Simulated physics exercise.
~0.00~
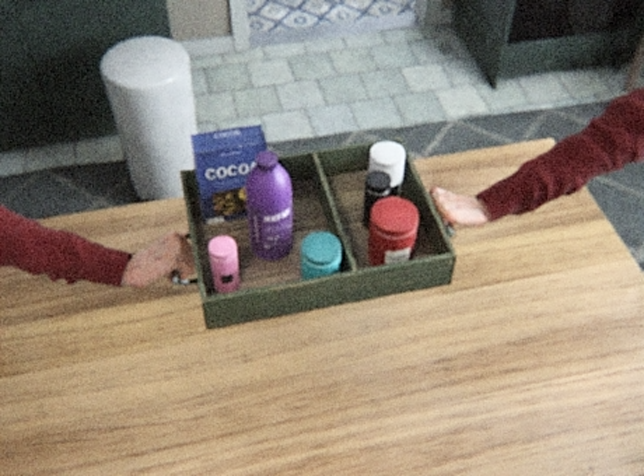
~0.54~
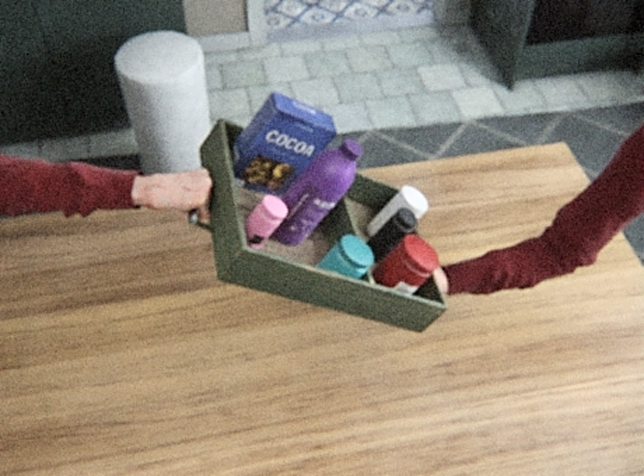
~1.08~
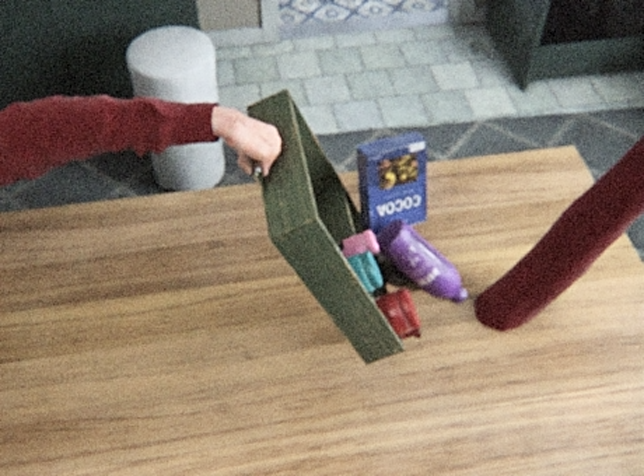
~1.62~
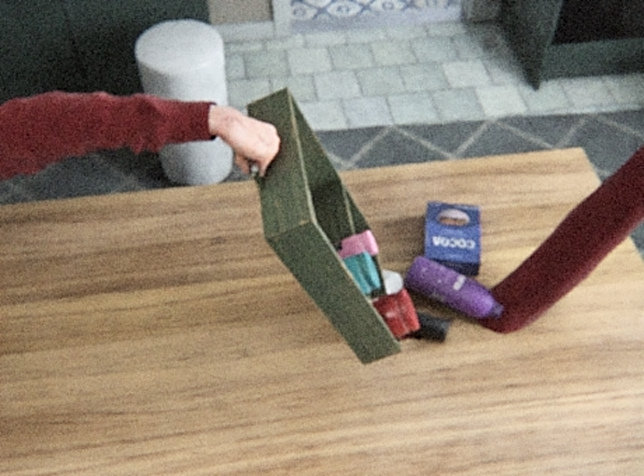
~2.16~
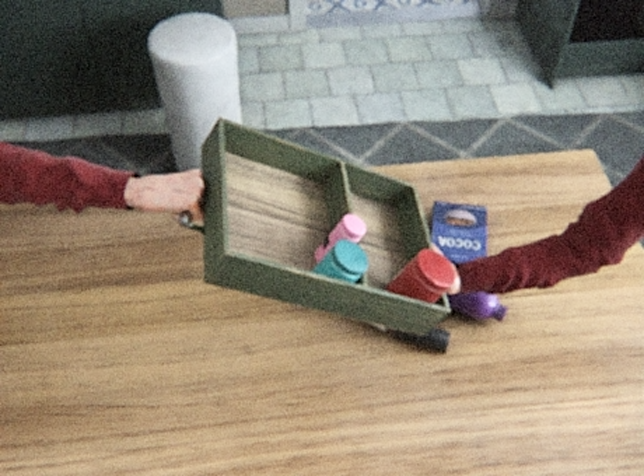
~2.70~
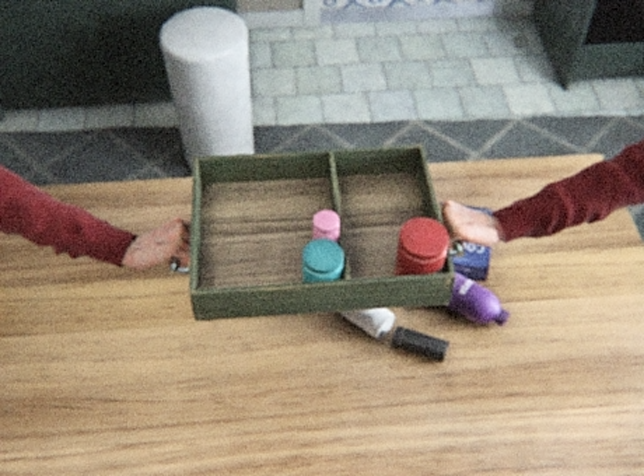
Two hands tip a green crate steeply rightward, spilling four items, then level it again.
